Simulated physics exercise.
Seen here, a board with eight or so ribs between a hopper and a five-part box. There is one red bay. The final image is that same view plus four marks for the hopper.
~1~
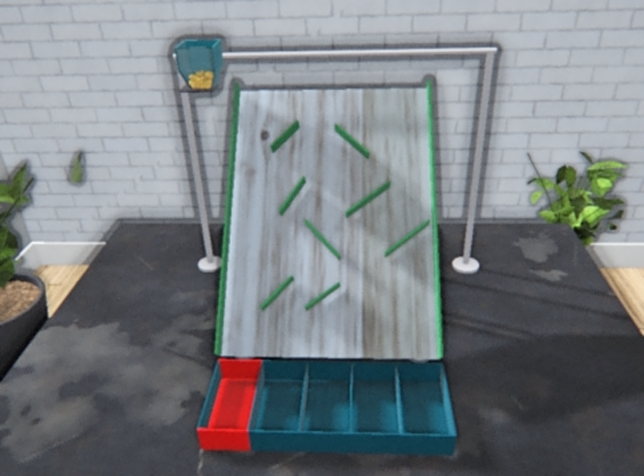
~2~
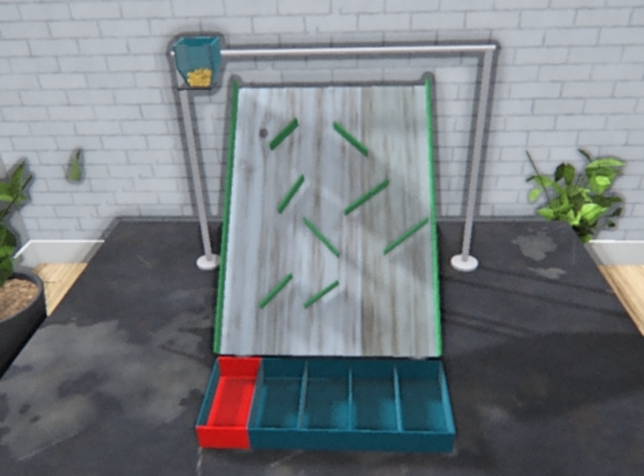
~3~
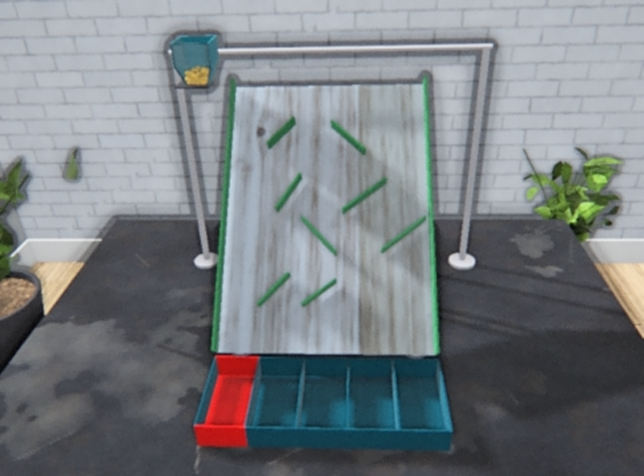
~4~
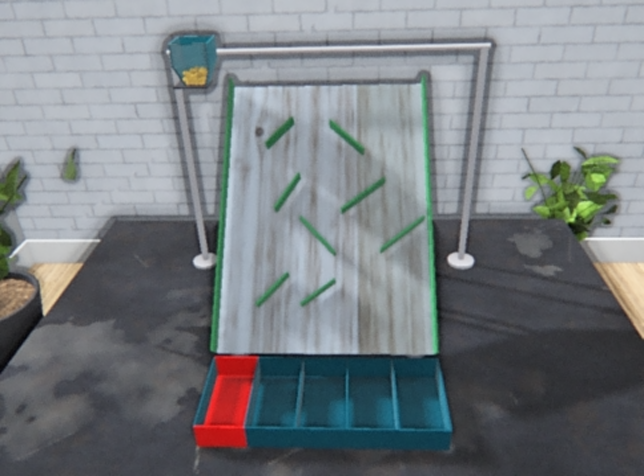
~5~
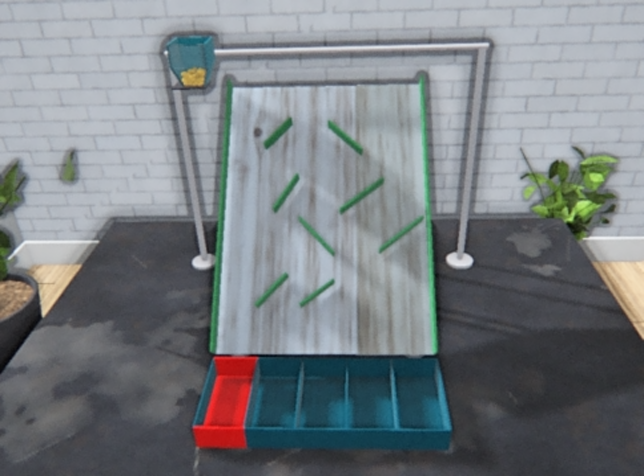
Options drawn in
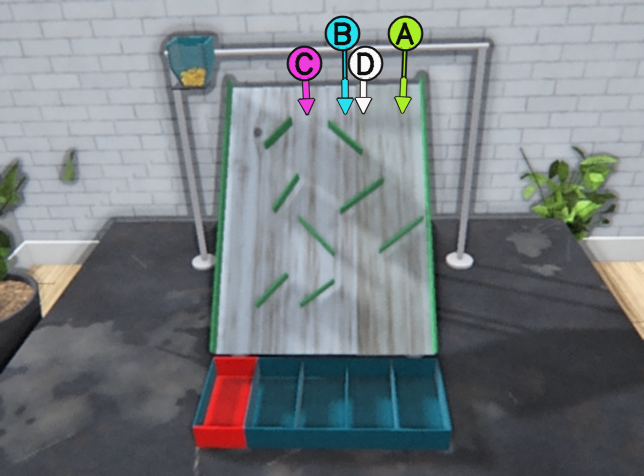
In the video, a small hopper holding yellow pieces sits at the upper left of a tilted wooden board with green ribs, above a teal box with one red bay at left; nothing moves except a slight shift in view.
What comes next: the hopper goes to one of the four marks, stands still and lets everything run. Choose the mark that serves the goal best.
I would pick mark C.
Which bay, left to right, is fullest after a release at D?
It is the fourth one.
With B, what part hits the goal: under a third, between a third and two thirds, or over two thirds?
Under a third.
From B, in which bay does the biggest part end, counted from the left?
It is the fourth one.
On the marked copy, mark A meets the board at (402, 107); mark B meets the board at (345, 108); mark C meets the board at (306, 108); mark D meets the board at (363, 107).
With A, a stray few in the red bay, nearly all in other bays, a stray few held on the board.
With B, a small part in the red bay, most in other bays, a small part held on the board.
With C, about a third in the red bay, about two thirds in other bays.
With D, none in the red bay, nearly all in other bays, a small part held on the board.
